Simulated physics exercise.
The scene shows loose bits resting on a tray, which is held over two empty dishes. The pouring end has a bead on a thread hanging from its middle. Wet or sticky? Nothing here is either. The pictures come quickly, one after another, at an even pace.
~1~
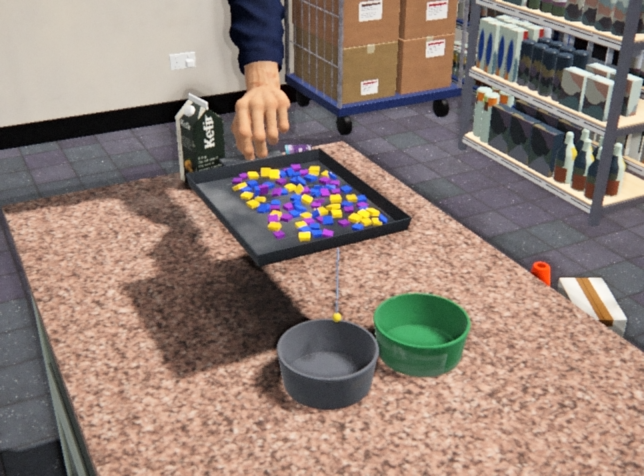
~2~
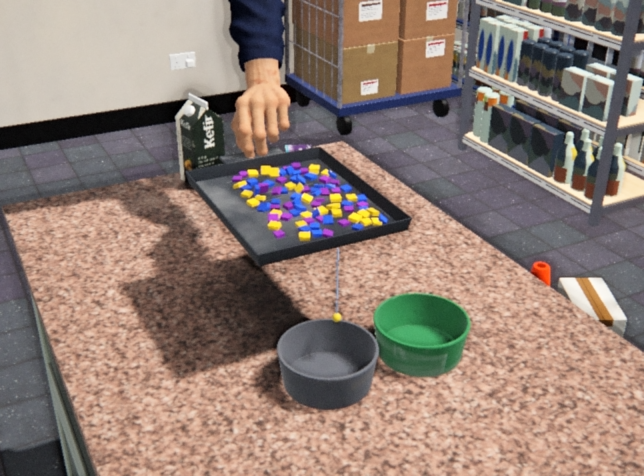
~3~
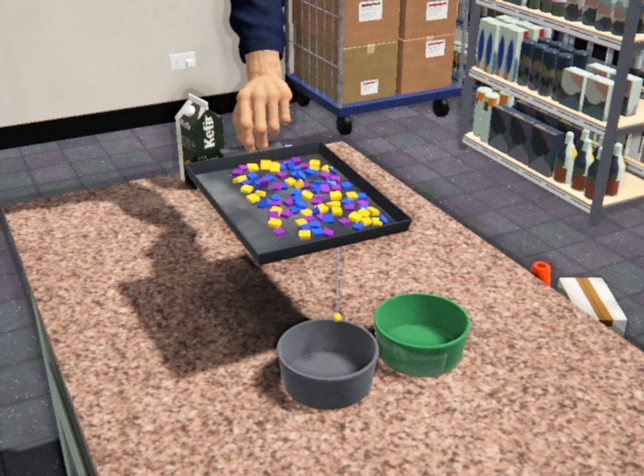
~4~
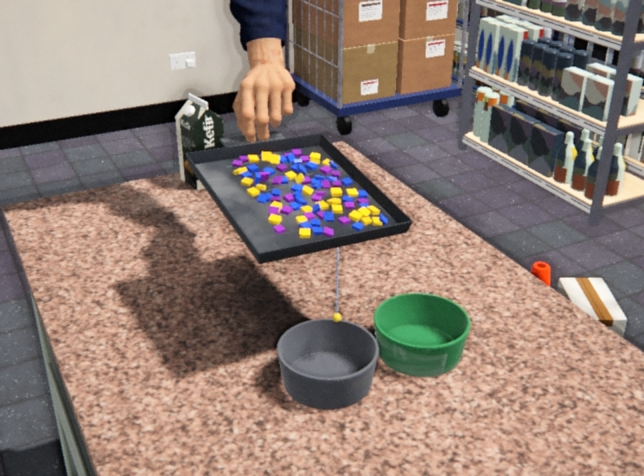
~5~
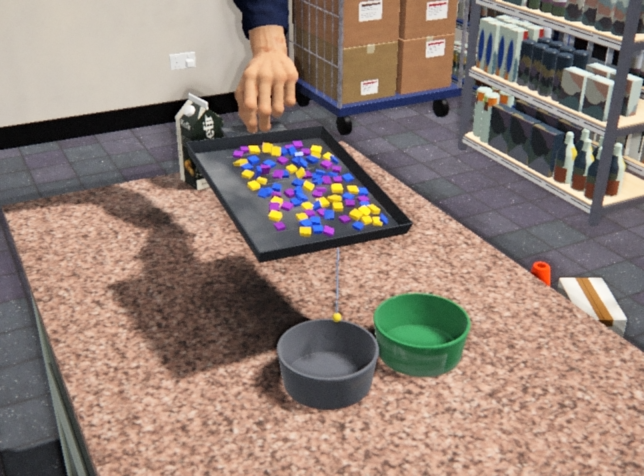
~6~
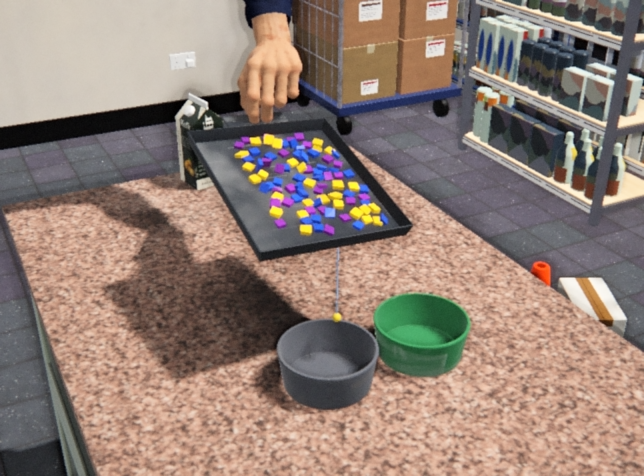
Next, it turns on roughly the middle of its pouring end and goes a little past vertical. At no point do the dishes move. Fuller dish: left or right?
Right.
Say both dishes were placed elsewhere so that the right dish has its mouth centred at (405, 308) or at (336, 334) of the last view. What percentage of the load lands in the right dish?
Roughly 70% on the first try and 30% on the second.
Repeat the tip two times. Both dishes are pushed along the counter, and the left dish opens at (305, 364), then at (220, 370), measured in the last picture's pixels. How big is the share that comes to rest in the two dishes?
Close to 80 in a hundred, followed by close to 20 in a hundred.
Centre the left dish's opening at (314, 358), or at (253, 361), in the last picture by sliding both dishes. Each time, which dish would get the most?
The first time the right-side one comes out ahead, the second time the right-side one.
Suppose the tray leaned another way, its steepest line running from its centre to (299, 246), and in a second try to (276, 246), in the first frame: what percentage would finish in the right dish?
0 % and 0 %, roughly.
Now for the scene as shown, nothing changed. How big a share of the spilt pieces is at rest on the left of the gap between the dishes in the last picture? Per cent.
I reckon around 40 per cent.
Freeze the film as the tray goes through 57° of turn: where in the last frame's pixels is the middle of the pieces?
Its middle sits at about pixel (360, 204).
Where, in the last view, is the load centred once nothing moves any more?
Around (404, 354), give or take.
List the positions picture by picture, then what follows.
In the first picture, corners of the pouring end near (259, 253) and (408, 217), level; middle of the load near (307, 200), mosaic tiles; left dish near (351, 389); right dish near (447, 357); bead on its thread near (337, 318).
In the second picture, corners of the pouring end near (259, 253) and (408, 217), level; middle of the load near (307, 199).
In the third picture, corners of the pouring end near (260, 252) and (408, 218), tipped barely, lowest at the right corner; middle of the load near (307, 196).
In the fourth picture, corners of the pouring end near (260, 251) and (409, 220), tipped a little, lowest at the right corner; middle of the load near (307, 191).
In the fifth picture, corners of the pouring end near (261, 250) and (409, 222), tipped a little, lowest at the right corner; middle of the load near (308, 187).
In the sixth picture, corners of the pouring end near (262, 249) and (410, 224), tipped a little, lowest at the right corner; middle of the load near (309, 184); left dish near (351, 389); right dish near (447, 357).
Shortly afterwards, tray tipped steeply; the whole lot on the tray.
Next, tray tipped right over; the bulk on the tray; only a few in the left dish; a little in the right dish; a little in the air.
Some moments later, tray tipped past a quarter turn; near a quarter in the left dish; near two thirds in the right dish; a little outside both.
In the end, tray tipped past a quarter turn; near a quarter in the left dish; near two thirds in the right dish; a little outside both.
